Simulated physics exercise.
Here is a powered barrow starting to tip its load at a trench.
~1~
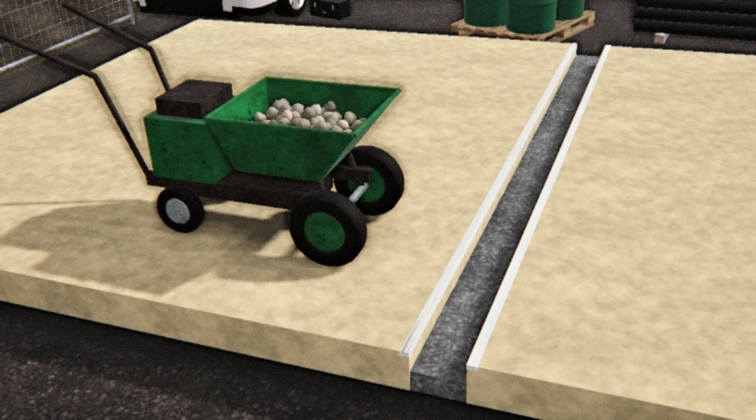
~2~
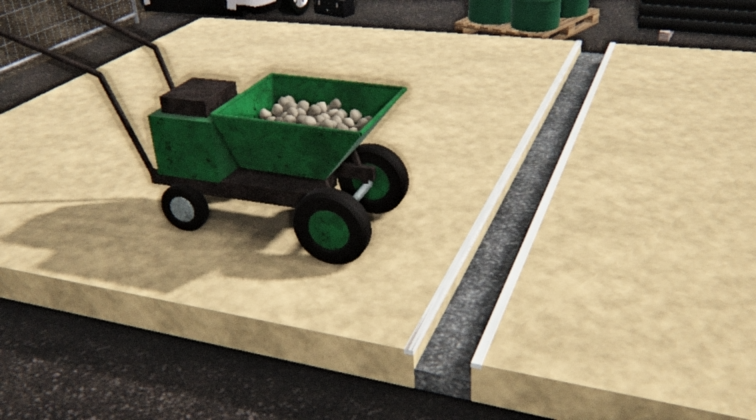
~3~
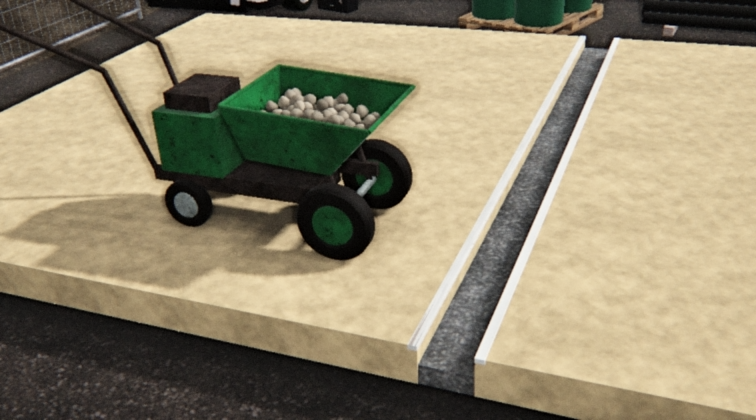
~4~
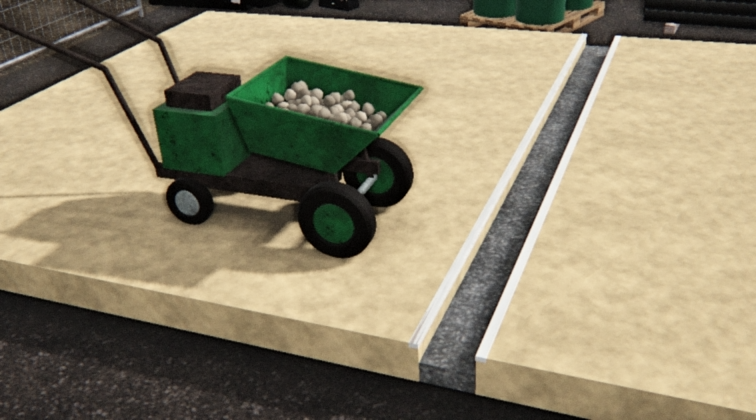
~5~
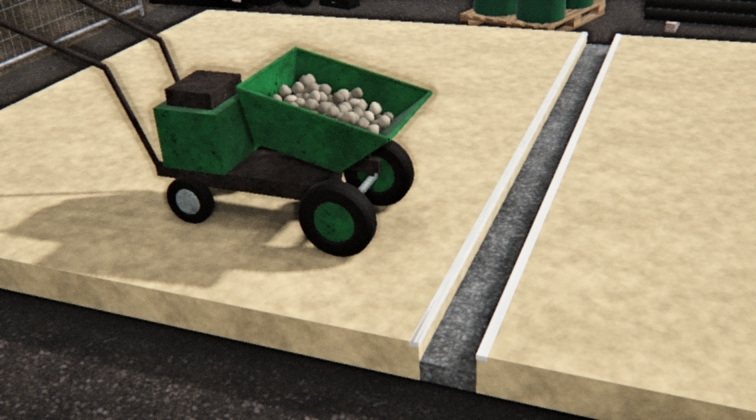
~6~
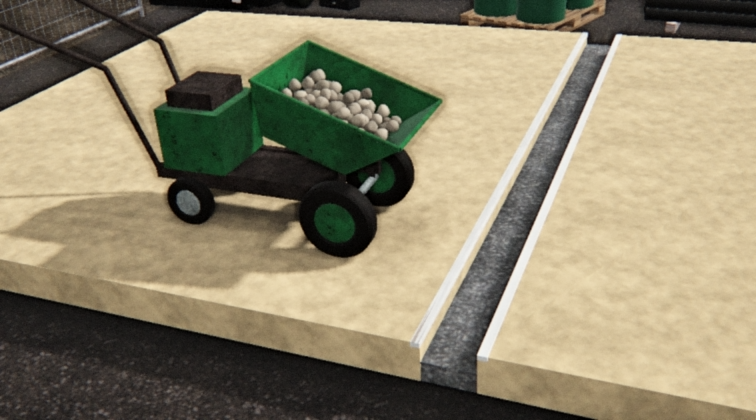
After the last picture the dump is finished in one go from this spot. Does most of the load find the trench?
It catches the larger part.
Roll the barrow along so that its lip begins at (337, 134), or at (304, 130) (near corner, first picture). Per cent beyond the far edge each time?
First some 0, then 0 per cent.
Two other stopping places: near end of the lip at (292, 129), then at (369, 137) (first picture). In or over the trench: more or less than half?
At the first place less than half, at the second most of it.
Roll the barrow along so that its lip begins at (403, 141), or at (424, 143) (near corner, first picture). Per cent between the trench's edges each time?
First some 20, then 0 per cent.
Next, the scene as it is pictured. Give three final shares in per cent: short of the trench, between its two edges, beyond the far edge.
About: Short 5, between 70, beyond 10 per cent.
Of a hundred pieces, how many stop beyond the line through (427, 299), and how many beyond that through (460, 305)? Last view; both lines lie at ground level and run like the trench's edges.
The first gives 90 %, the second 60 %.
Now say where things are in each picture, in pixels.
The first picture shows lip of the skip at (354, 136), level; top of the load at (297, 125), river pebbles; first edge of the trench at (428, 309); far edge at (491, 321), the trench under half as wide as the skip, and shallow for its width.
The second picture shows lip of the skip at (360, 134), level; top of the load at (309, 122).
The third picture shows lip of the skip at (369, 133), tipped barely; top of the load at (316, 116).
The fourth picture shows lip of the skip at (378, 135), tipped a little; top of the load at (307, 102).
The fifth picture shows lip of the skip at (388, 140), tipped a little; top of the load at (308, 100).
The sixth picture shows lip of the skip at (399, 149), tipped clearly; top of the load at (318, 97); first edge of the trench at (438, 300); far edge at (501, 312).
Soon, skip tipped steeply; all in the skip.
A while on, skip tipped right over; about half in the skip; a stray few short of the trench; about half in or heaped over the trench; a stray few beyond it.
Towards the end, skip tipped right over; a small part in the skip; a small part short of the trench; about two thirds in or heaped over the trench; a small part beyond it.
Finally, skip tipped right over; a small part in the skip; a small part short of the trench; about two thirds in or heaped over the trench; a small part beyond it.
